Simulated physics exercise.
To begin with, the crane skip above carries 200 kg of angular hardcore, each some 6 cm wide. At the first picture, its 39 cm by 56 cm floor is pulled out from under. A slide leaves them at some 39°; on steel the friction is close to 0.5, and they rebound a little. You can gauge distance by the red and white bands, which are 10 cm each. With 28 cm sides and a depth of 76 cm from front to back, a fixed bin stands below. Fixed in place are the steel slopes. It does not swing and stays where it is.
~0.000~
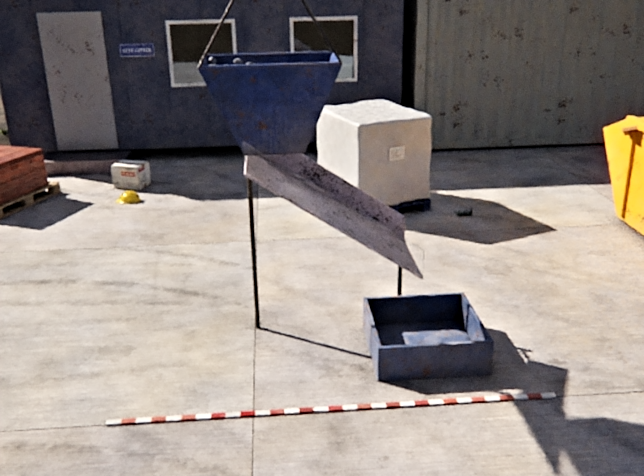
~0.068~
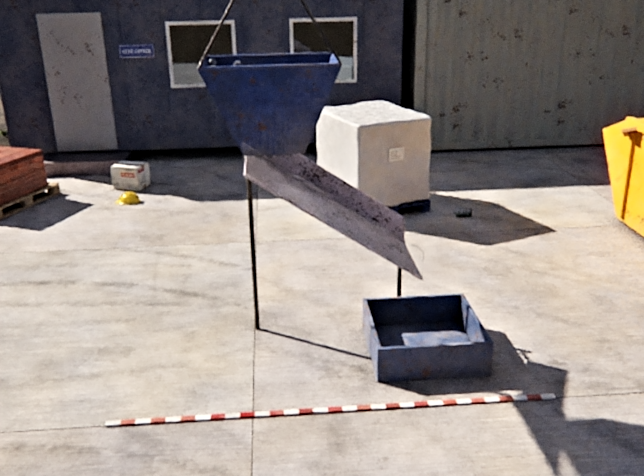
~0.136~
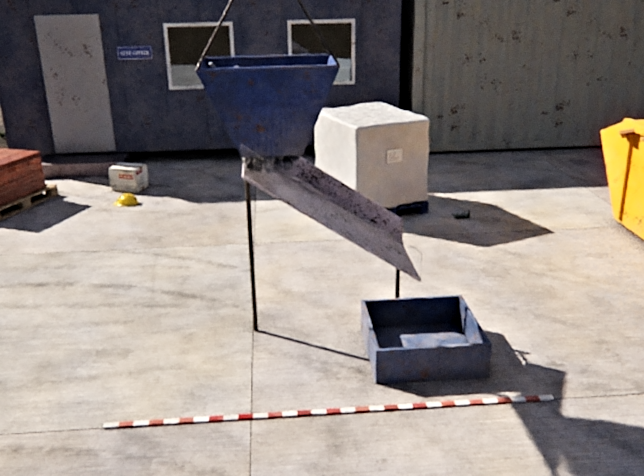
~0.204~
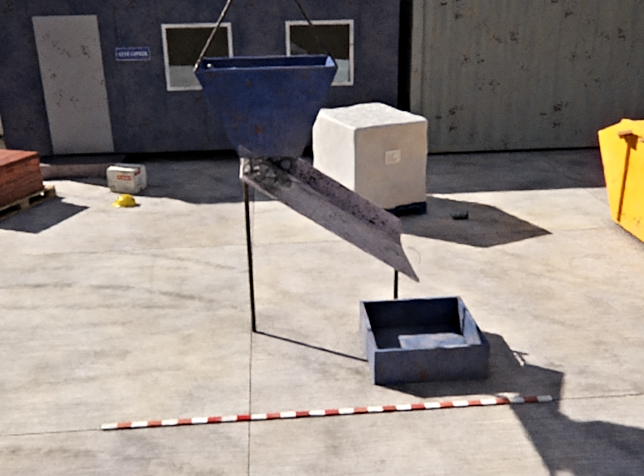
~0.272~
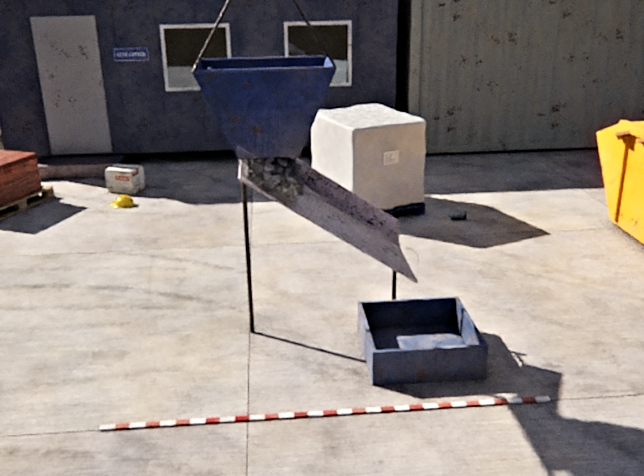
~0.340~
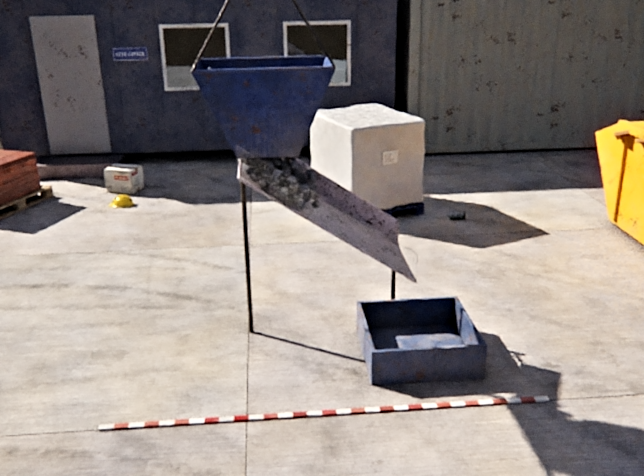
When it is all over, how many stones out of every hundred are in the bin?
Some 65 out of 100.
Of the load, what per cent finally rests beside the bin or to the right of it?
I'd say close to 35 per cent of the load ends there.
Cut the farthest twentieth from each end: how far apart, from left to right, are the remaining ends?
Some 110 cm from left to right.
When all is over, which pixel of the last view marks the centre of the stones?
Middle of load approx at pixel (454, 342).
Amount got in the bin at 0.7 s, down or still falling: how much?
Roughly 0 percent by that time.
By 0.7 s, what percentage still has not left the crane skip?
Around 45 per cent is yet inside.
After 0.7 s, 43 % in the crane skip, 55 % on the steel, 1 % falling or lying left of the bin, 1 % falling or lying in the bin; the stones farthest right are at (412, 258).
After 1.1 s, 14 % in the crane skip, 69 % on the steel, 1 % falling or lying left of the bin, 15 % falling or lying in the bin, 1 % falling or lying beside or right of the bin; the stones farthest right are at (494, 329).
After 1.7 s, 0 % in the crane skip, 49 % on the steel, 42 % falling or lying in the bin, 9 % falling or lying beside or right of the bin; the stones farthest right are at (570, 349).
After 2.6 s, 0 % in the crane skip, 5 % on the steel, 67 % falling or lying in the bin, 28 % falling or lying beside or right of the bin; the stones farthest right are at (569, 334).
After 4.5 s, 0 % in the crane skip, 65 % in the bin, 35 % beside or right of the bin; the stones farthest right are at (569, 334).
